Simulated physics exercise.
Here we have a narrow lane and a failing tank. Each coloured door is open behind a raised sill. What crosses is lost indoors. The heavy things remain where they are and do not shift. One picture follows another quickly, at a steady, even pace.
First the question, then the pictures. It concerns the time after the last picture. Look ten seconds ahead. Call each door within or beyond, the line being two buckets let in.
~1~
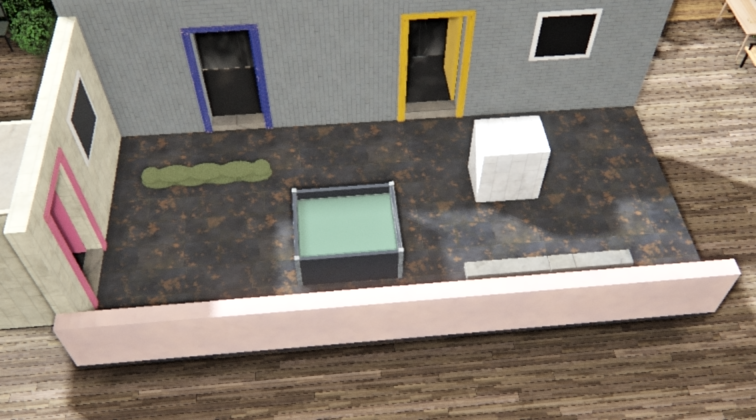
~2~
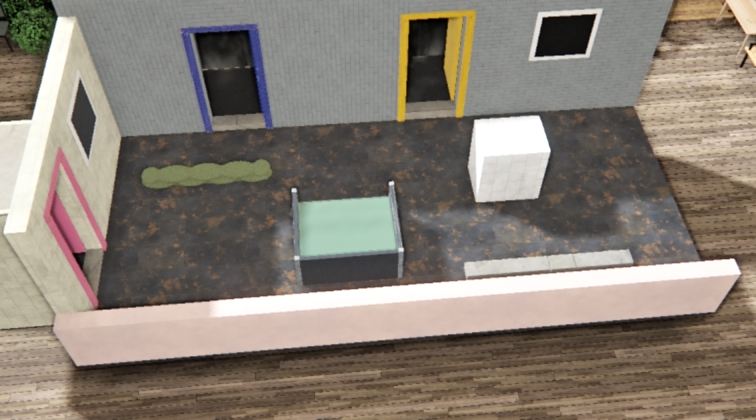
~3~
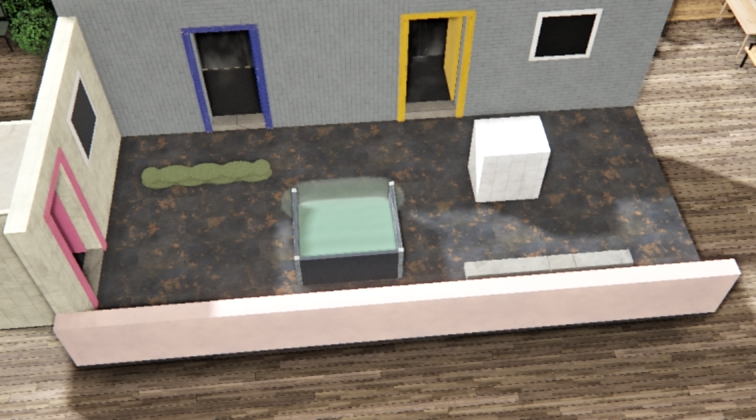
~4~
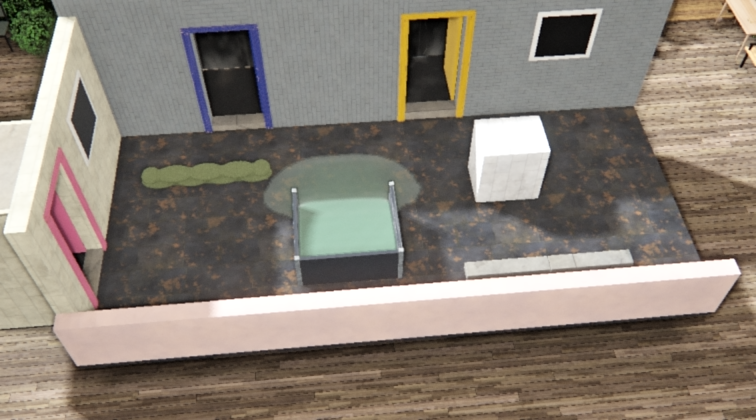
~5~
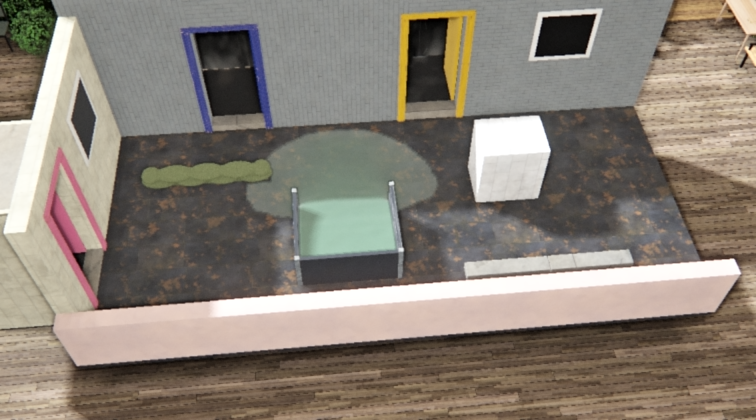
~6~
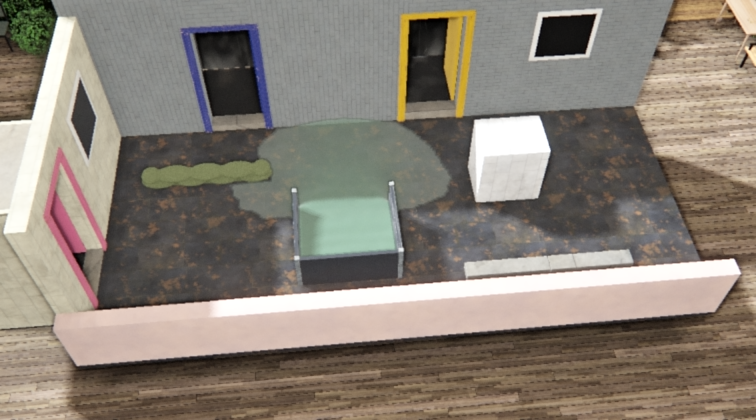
Blue door - within; pink door - within; yellow door - within.
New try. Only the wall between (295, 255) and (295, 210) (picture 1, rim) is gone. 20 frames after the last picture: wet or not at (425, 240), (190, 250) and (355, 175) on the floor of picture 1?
Untouched, soaked, untouched.
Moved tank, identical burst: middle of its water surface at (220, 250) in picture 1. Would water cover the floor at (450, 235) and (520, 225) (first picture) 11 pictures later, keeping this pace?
Bone-dry, bone-dry.
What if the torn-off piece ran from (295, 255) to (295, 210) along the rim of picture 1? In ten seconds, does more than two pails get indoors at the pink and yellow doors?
As for the pink door, it overshoots; as for the yellow door, it sits short of it.
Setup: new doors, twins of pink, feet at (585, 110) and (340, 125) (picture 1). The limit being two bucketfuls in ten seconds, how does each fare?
Taken in sequence: Not exceeded, then exceeded.
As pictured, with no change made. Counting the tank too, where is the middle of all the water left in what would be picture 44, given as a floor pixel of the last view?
Around pixel (332, 184).
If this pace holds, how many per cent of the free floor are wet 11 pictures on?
Share estimate: About 30 per cent.
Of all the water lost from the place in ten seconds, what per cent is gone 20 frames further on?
Around 15 percent.
A moment on, water covers 20 % of the floor; the blue door wet at the sill, nothing in, the pink door not reached, the yellow door wet at the sill, nothing in.
Next, water covers 30 % of the floor; the blue door under two buckets in, the pink door not reached, the yellow door wet at the sill, nothing in.
Then, water covers 45 % of the floor; the blue door under two buckets in, the pink door not reached, the yellow door wet at the sill, nothing in.
Later, water covers 60 % of the floor; the blue door under two buckets in, the pink door wet at the sill, nothing in, the yellow door wet at the sill, nothing in.
In the end, water covers 65 % of the floor; the blue door under two buckets in, the pink door wet at the sill, nothing in, the yellow door wet at the sill, nothing in.
